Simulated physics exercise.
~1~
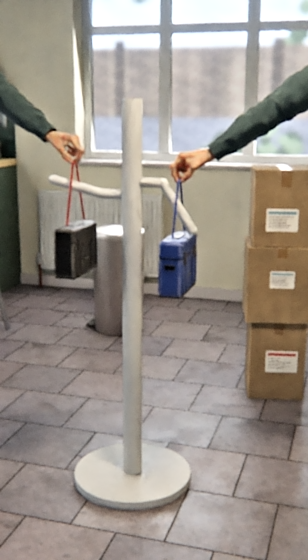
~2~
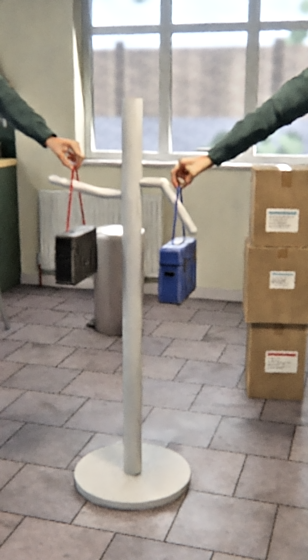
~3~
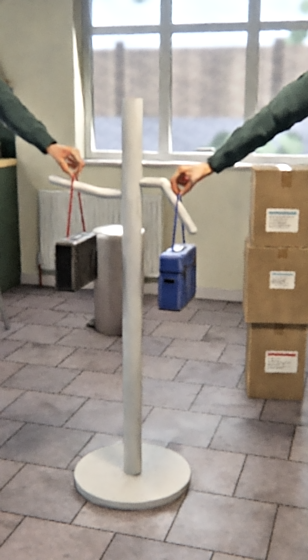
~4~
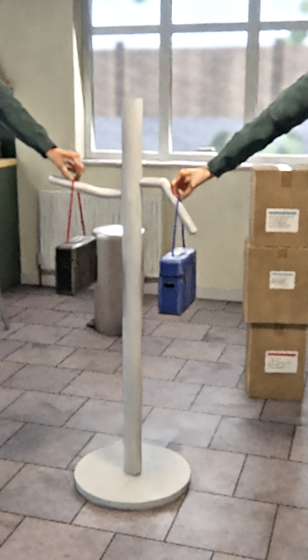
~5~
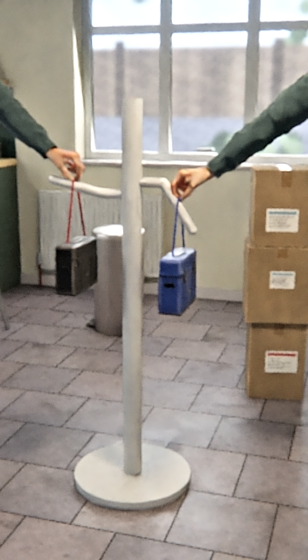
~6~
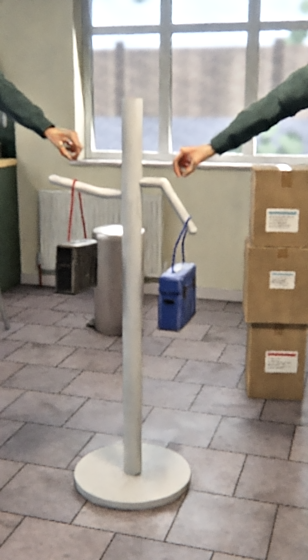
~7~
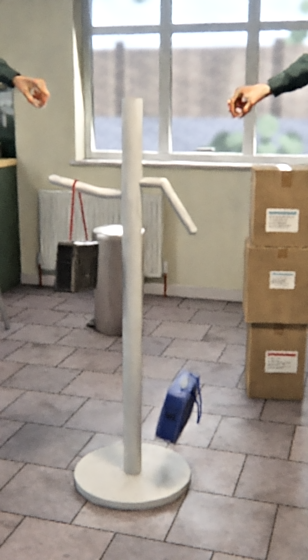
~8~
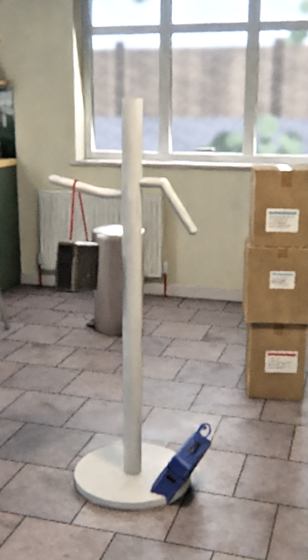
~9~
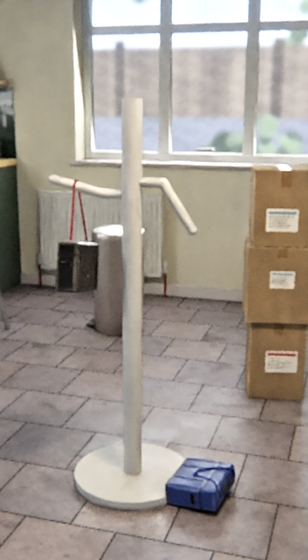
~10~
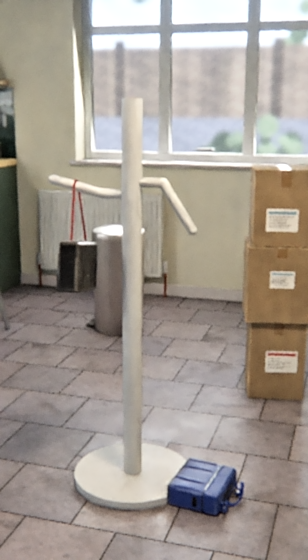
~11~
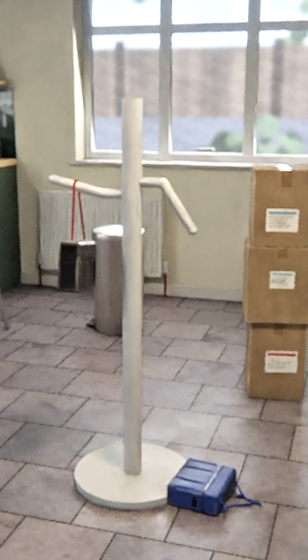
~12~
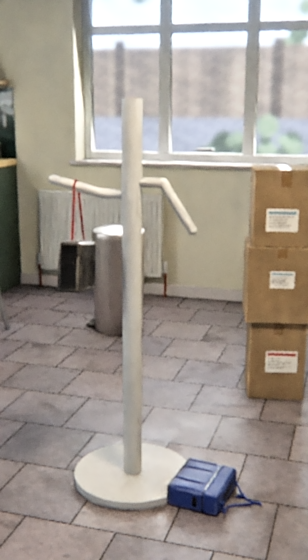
A black case and a blue case, each dangling from a hand by a loop, are lowered a little toward the two arms of a pale post standing on a tiled floor. The hands pause with the loops at the arms, then let go and draw back. The black case stays hanging on the left, but the blue case slides down the sloping right arm and drops off its end. It lands tilted against the round base and tips onto its side. Finally, it lies still on the tiles while the black case still hangs.
